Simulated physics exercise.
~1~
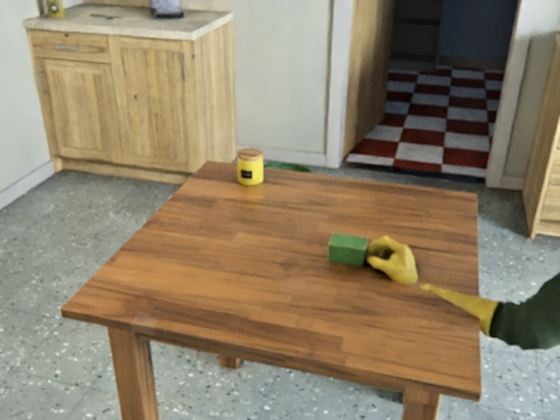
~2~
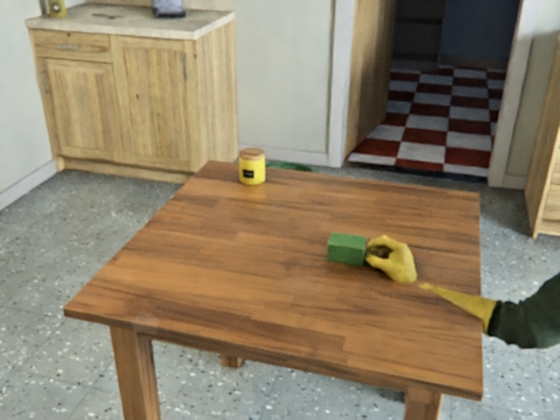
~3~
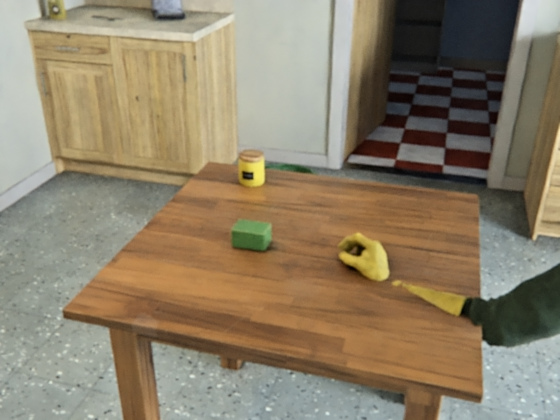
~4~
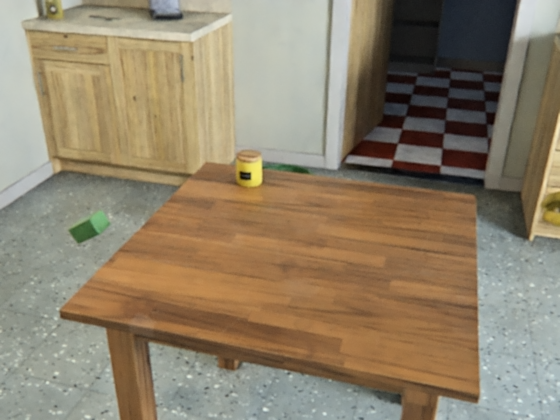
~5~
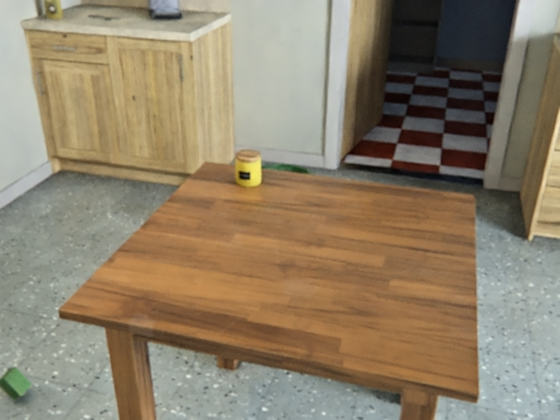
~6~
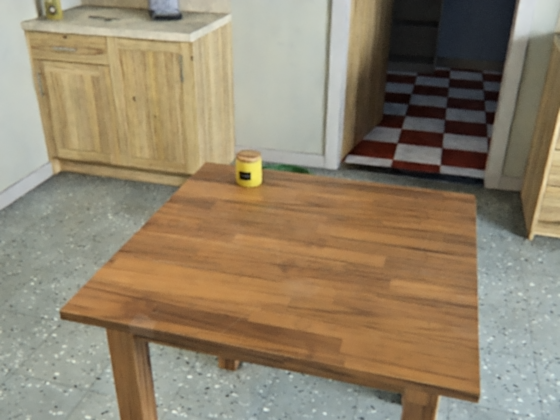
On a kitchen table, a gloved hand pushes a green block left off the edge.
